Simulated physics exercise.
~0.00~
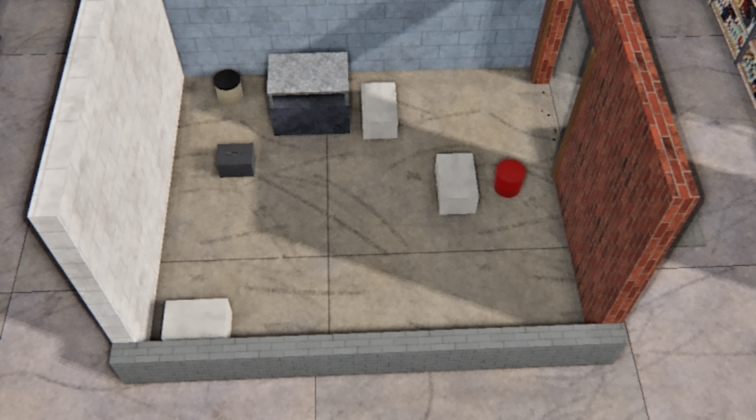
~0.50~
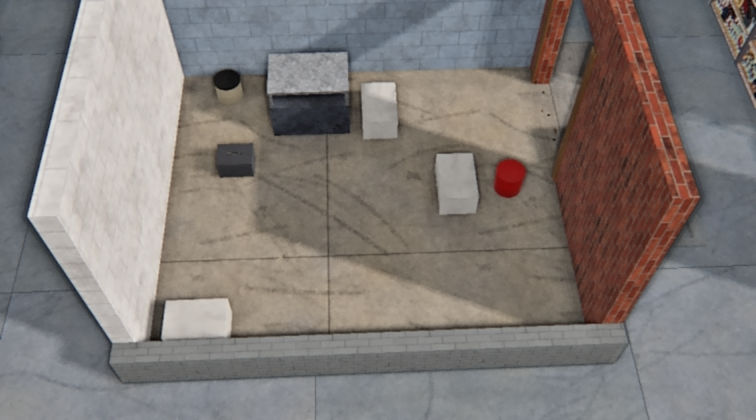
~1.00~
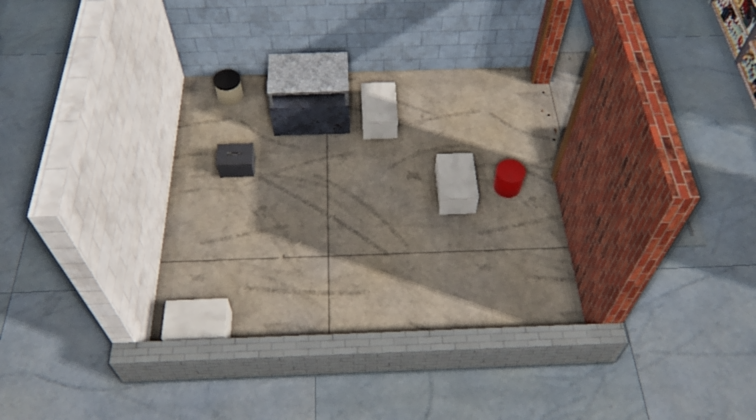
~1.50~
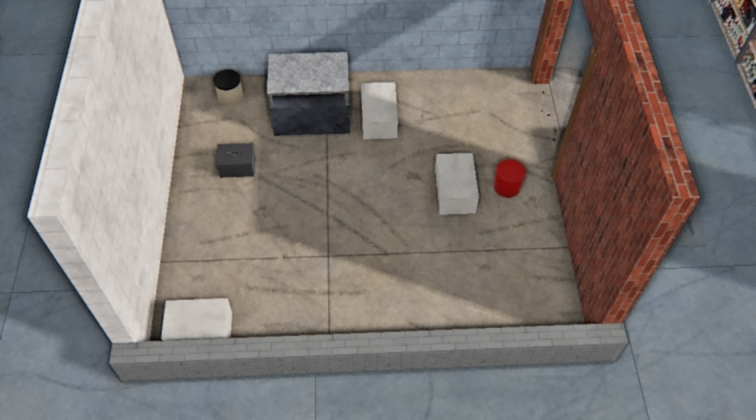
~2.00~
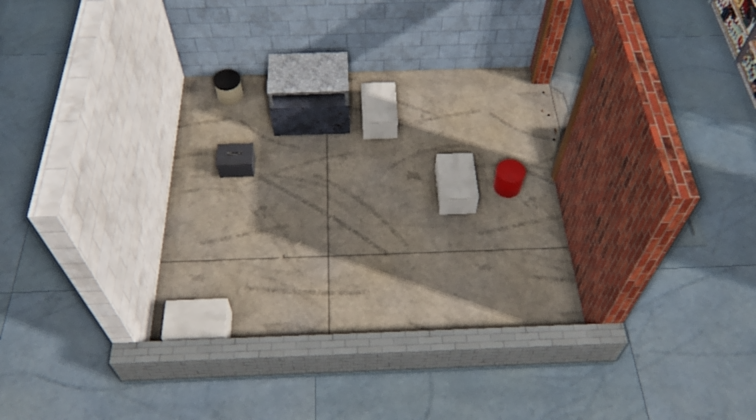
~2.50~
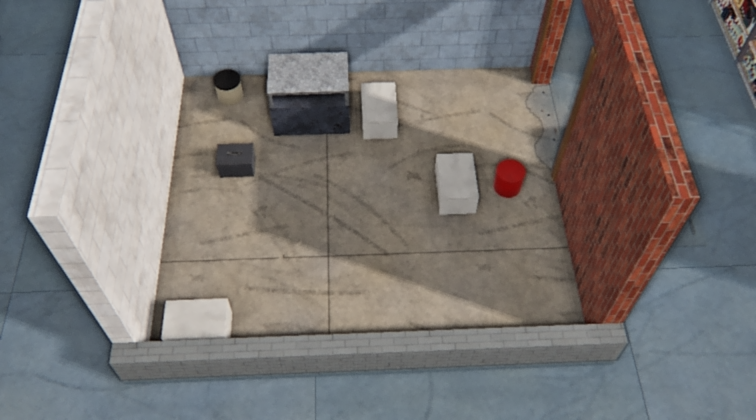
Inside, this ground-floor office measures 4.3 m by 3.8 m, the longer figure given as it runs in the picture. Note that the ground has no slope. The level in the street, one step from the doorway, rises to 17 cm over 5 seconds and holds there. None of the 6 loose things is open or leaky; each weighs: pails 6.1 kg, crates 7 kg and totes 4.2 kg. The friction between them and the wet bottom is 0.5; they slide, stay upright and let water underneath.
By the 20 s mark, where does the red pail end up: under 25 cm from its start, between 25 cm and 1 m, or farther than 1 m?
The red pail ends up farther than 1 m away.
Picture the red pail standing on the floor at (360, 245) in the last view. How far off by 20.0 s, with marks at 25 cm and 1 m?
I'd say it goes a long distance.
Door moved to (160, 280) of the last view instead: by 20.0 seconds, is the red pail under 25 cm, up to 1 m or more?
So the red pail is well away by then.
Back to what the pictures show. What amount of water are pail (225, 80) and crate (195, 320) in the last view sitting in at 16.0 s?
I'd estimate 10 cm for the first and 10 cm for the second.
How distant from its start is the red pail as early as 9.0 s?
Shift: About 0 cm.
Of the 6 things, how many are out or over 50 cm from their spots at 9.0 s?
The answer is 2.
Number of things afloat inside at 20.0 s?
6.
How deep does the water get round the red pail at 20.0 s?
Roughly 12 cm deep.
After 4.0 s the red pail is near (511, 171), 0.0 m from its start, aground; 0 afloat.
After 9.0 s the red pail is near (511, 171), 0.0 m from its start, aground; 3 afloat.
After 16.0 s the red pail is near (446, 171), 0.7 m from its start, aground; 5 afloat.
After 20.0 s the red pail is near (391, 272), 1.9 m from its start, afloat; 6 afloat.
